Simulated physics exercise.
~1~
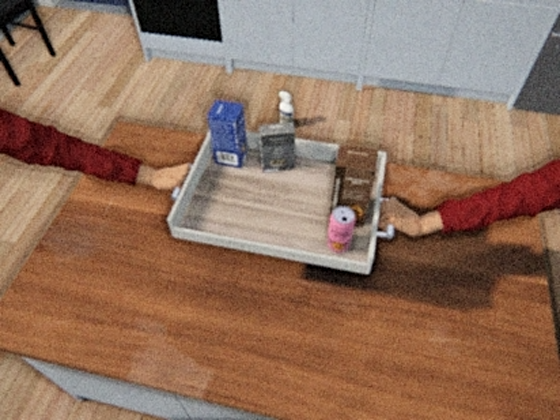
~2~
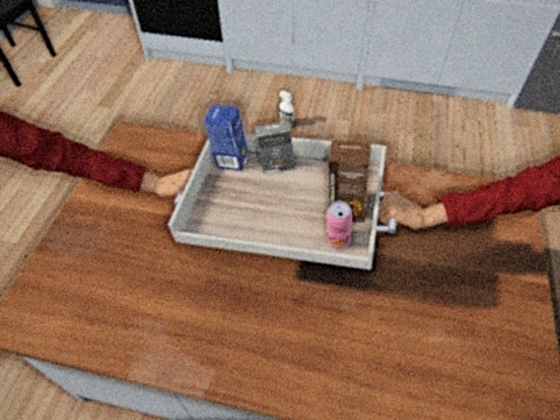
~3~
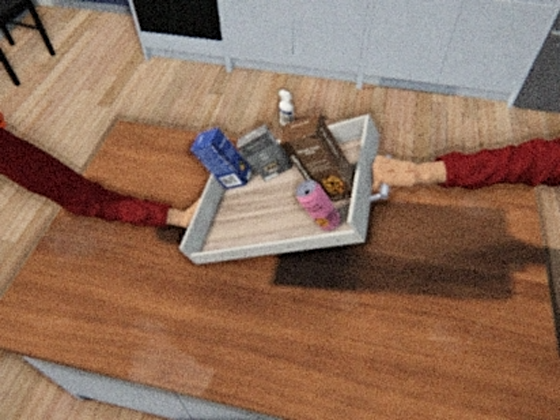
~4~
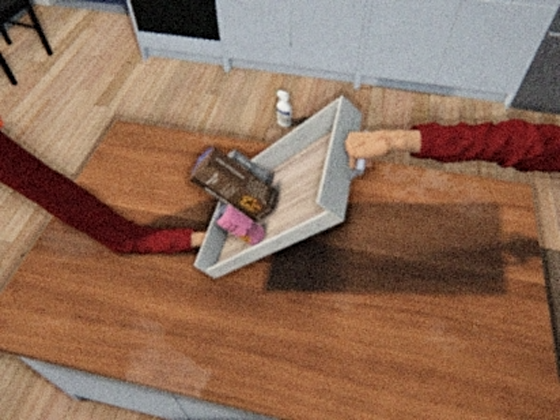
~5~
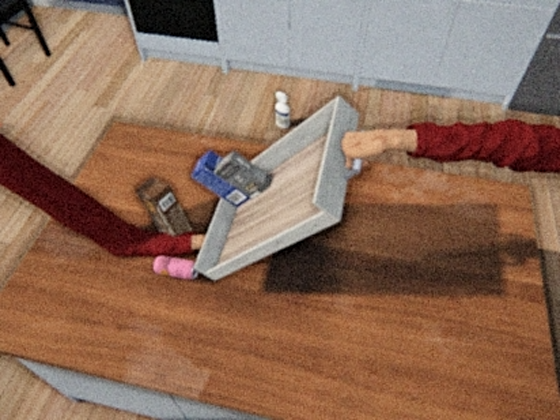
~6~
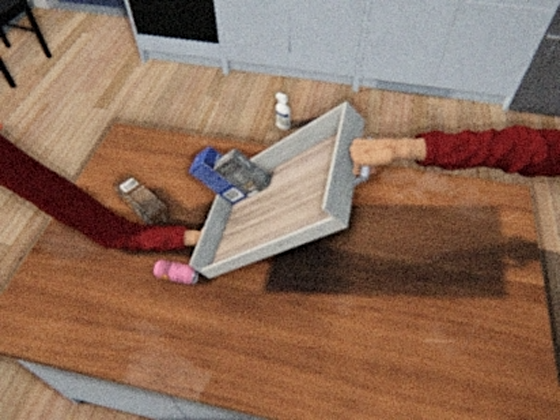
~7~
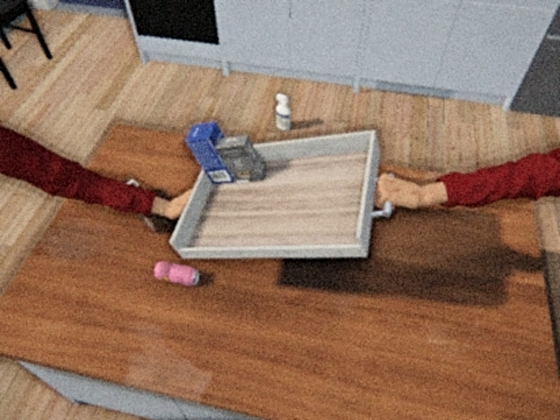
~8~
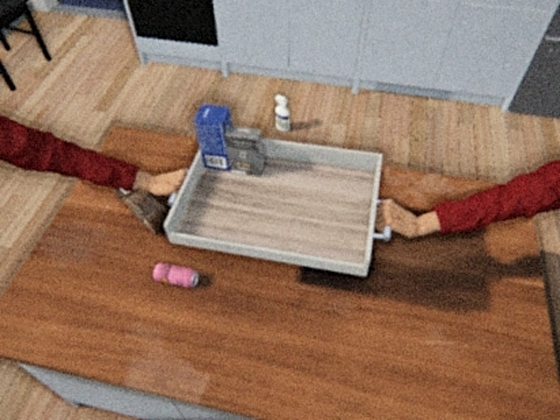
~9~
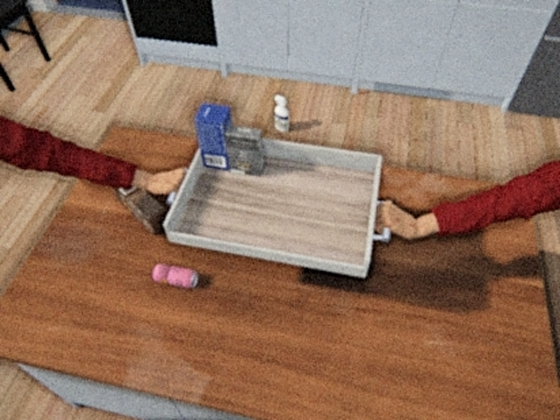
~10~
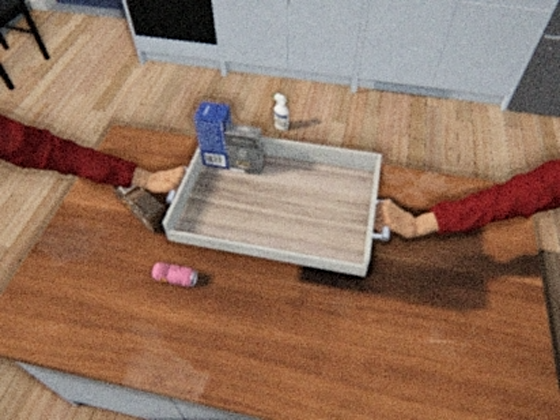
At first, two red-sleeved arms hold a shallow open tray level above a wooden counter, with a blue carton, a grey packet, a brown carton and a pink can standing inside. The hands then lower the left side steeply, and everything leans while the brown carton and the can slide across to the left. Both go over the lower side and out onto the counter, the can lying on its side. The hands swing the tray back to level. At the end, the blue carton and grey packet stand upright inside, while the brown carton and pink can lie outside.
